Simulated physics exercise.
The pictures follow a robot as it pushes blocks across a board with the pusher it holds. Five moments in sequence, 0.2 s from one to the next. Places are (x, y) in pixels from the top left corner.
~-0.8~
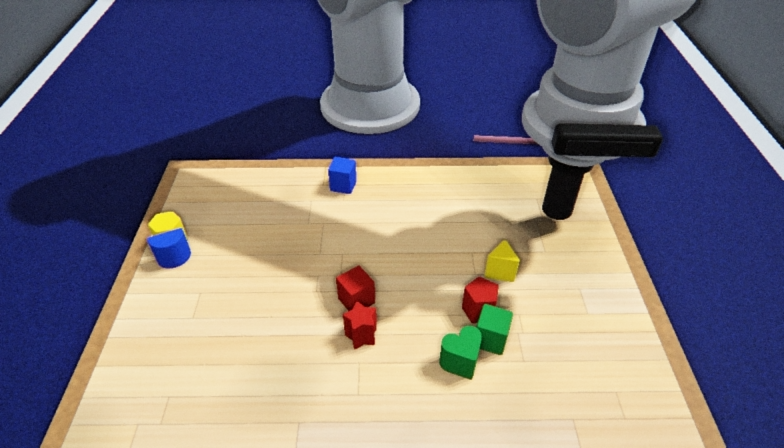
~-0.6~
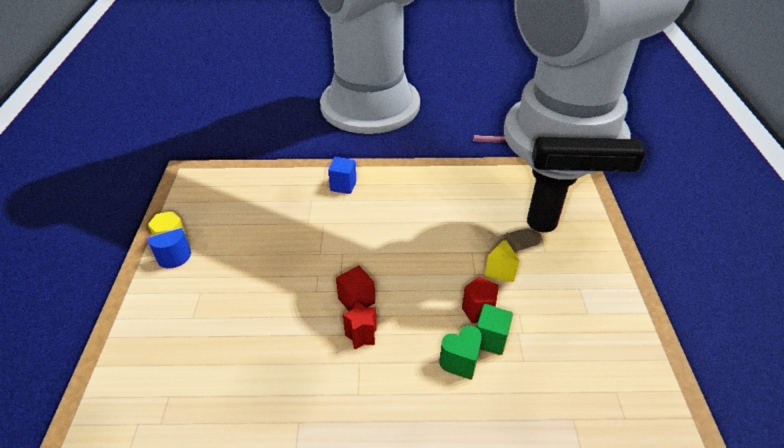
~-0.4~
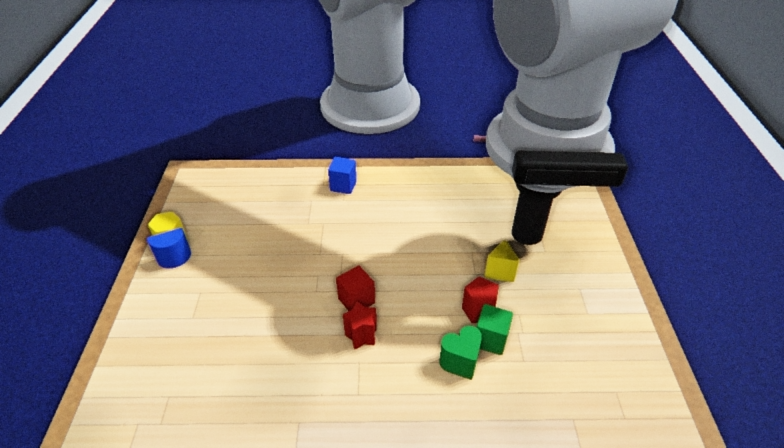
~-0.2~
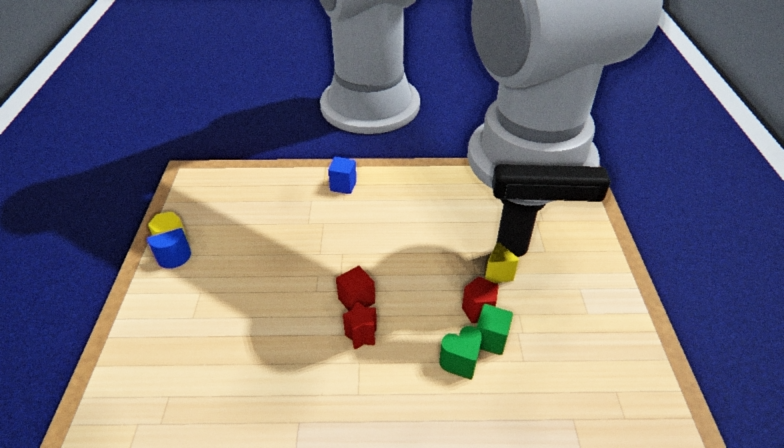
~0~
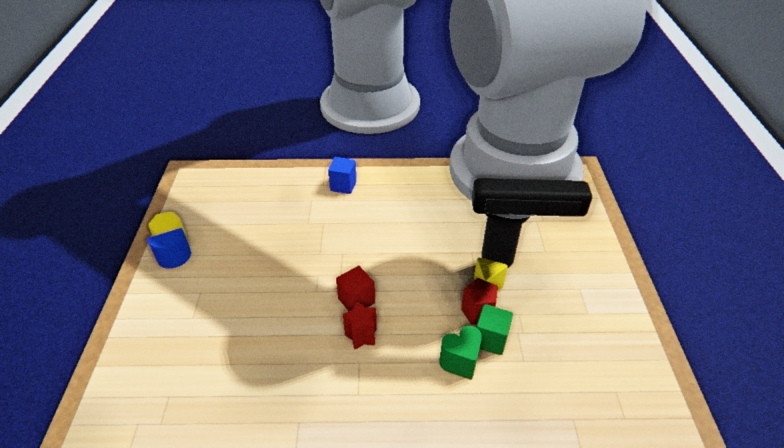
A grey robot arm with a black pusher reaches over a pale wooden board on a blue floor, seen from above by a still camera. Red blocks sit mid-board, a yellow block, another red one and two green ones to the right, blue and yellow ones farther left. The pusher moves down and leftward, nudging the right-hand yellow block slightly toward the red one.
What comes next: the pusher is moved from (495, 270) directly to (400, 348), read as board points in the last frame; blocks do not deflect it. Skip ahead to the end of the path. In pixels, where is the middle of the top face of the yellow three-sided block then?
Around pixel (378, 346).
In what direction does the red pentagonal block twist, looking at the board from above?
It goes round opposite to clock hands.
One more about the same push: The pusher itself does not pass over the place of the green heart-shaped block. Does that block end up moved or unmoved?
It is no longer where it was.
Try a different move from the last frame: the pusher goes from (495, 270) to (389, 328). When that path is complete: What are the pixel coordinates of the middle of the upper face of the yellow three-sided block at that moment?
It will end up at (415, 323).
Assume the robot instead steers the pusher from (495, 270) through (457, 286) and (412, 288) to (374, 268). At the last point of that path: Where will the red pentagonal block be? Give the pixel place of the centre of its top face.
At roughly (468, 302).
The first path, step by step. One third of the way, pusher (468, 283); red pentagonal block (464, 312), turned 75° anticlockwise; yellow three-sided block (452, 290), turned 20° clockwise; green square block (497, 322).
Two thirds of the way, pusher (435, 309); green heart-shaped block (468, 351); red pentagonal block (454, 326); yellow three-sided block (416, 317), turned 15° clockwise; green square block (497, 322).
At the end, pusher (400, 336); green heart-shaped block (469, 351); red pentagonal block (454, 327), turned 145° anticlockwise; yellow three-sided block (378, 346), turned 25° clockwise; green square block (497, 322).
